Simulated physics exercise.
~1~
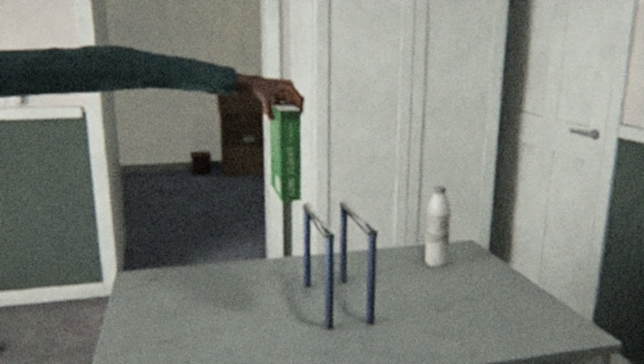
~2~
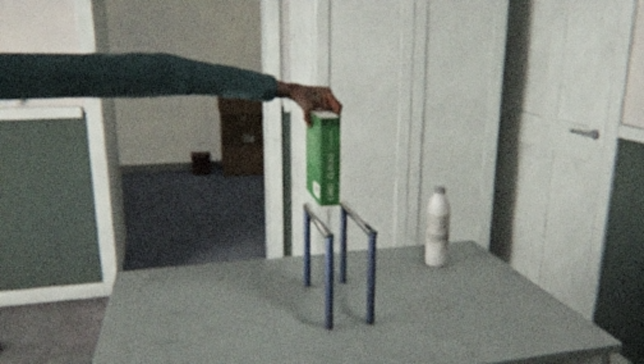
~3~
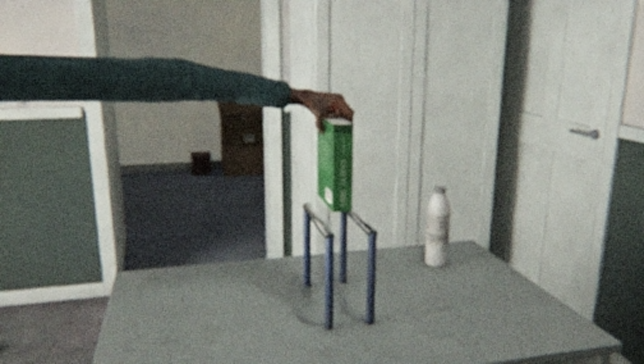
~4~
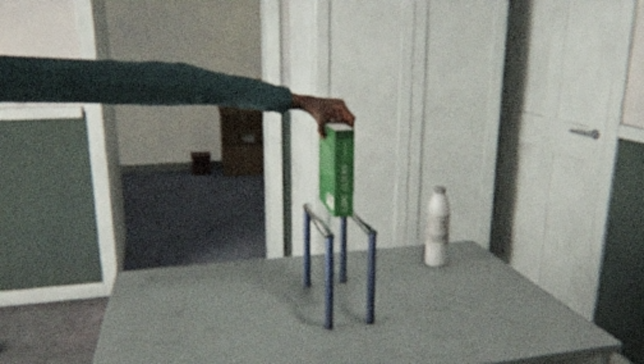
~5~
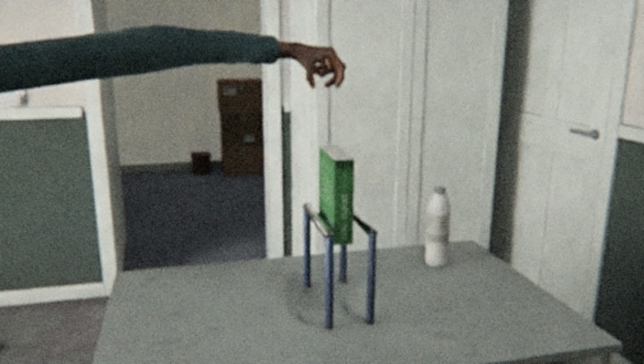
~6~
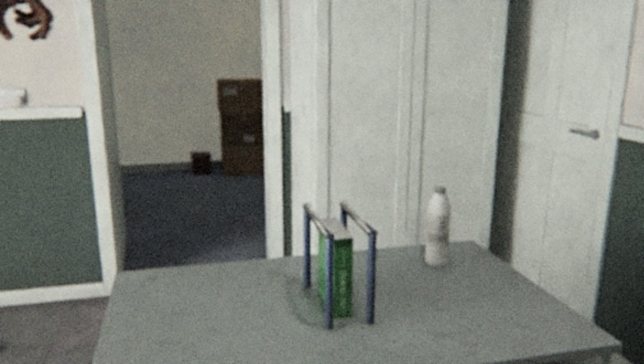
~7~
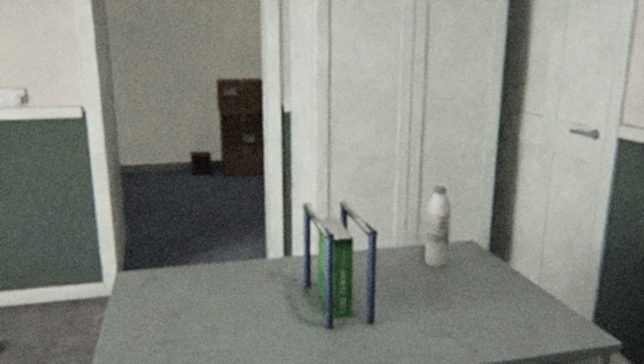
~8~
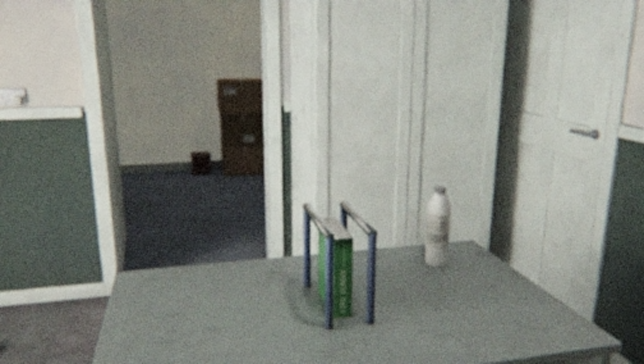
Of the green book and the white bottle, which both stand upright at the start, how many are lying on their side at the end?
None of them are lying on their side at the end. The green book and the white bottle are both still upright.
